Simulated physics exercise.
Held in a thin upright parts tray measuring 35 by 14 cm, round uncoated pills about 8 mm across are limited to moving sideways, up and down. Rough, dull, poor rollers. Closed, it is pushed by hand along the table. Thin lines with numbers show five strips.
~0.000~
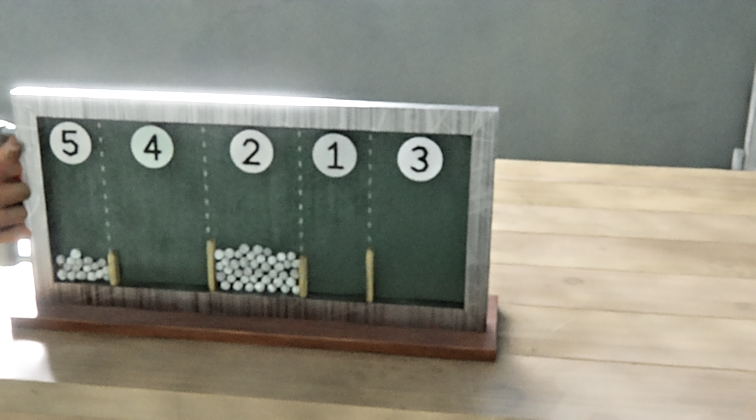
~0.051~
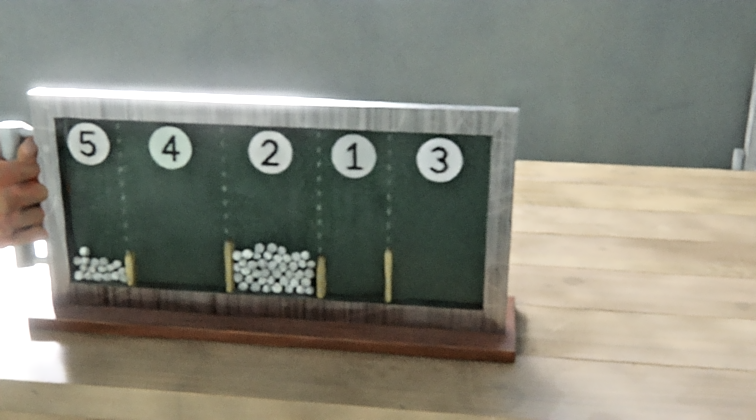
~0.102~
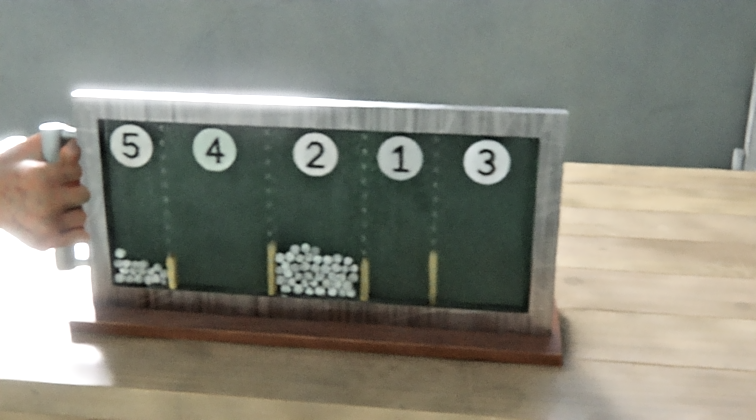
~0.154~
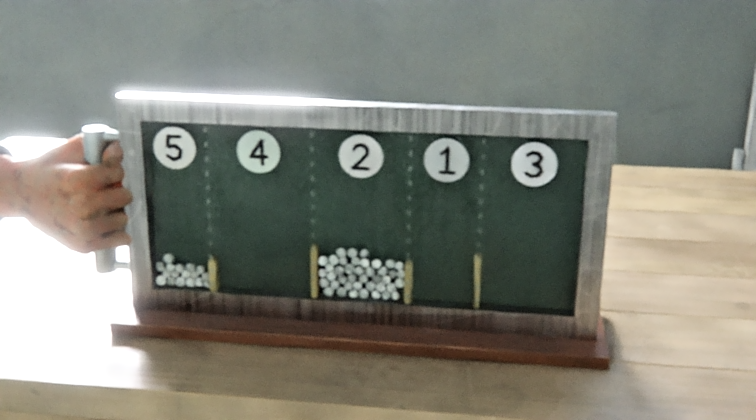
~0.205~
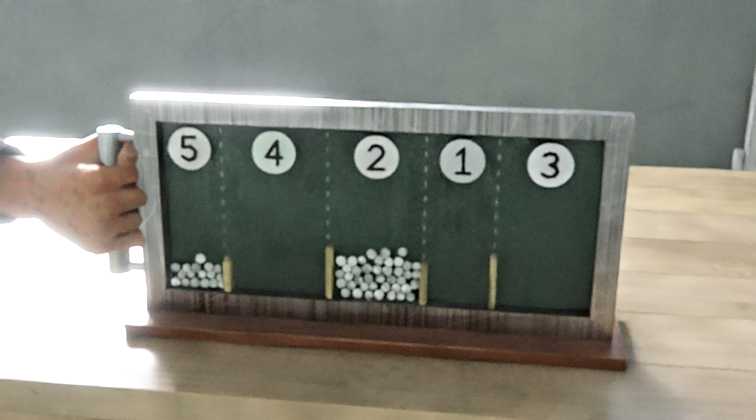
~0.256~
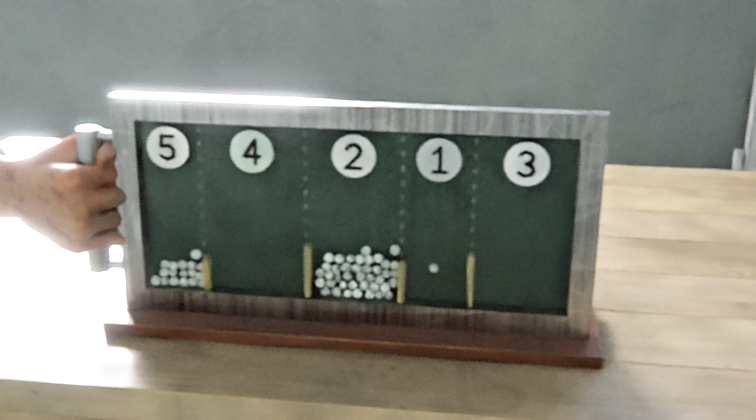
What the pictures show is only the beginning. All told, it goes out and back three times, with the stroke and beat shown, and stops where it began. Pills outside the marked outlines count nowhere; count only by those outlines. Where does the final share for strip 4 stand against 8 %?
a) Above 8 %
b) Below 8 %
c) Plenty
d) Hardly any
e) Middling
Option b: Below 8 %.
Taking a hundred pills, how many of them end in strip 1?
Roughly 15 %.
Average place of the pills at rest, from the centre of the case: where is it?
The middle sits around 4 cm left of it and 6 cm below it.
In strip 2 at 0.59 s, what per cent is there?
Roughly 65 per cent of it.
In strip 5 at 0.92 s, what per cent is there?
That part holds about 30 percent of it.
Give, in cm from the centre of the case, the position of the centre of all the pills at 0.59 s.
Left by about 4 cm and below by about 6 cm.
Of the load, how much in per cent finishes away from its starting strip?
Some 15 per cent.
After 0.59 s, it is 10 cm to the right; no. 1, 5 %, no. 2, 65 %, no. 5, 30 %.
After 0.92 s, it is 7 cm to the right; no. 1, 10 %, no. 2, 60 %, no. 5, 30 %.
After 1.20 s, it is at its start; no. 1, 15 %, no. 2, 55 %, no. 5, 30 %.
All still by 1.7 s, it is at its start; no. 1, 15 %, no. 2, 55 %, no. 3, 0 %, no. 4, 0 %, no. 5, 30 %.
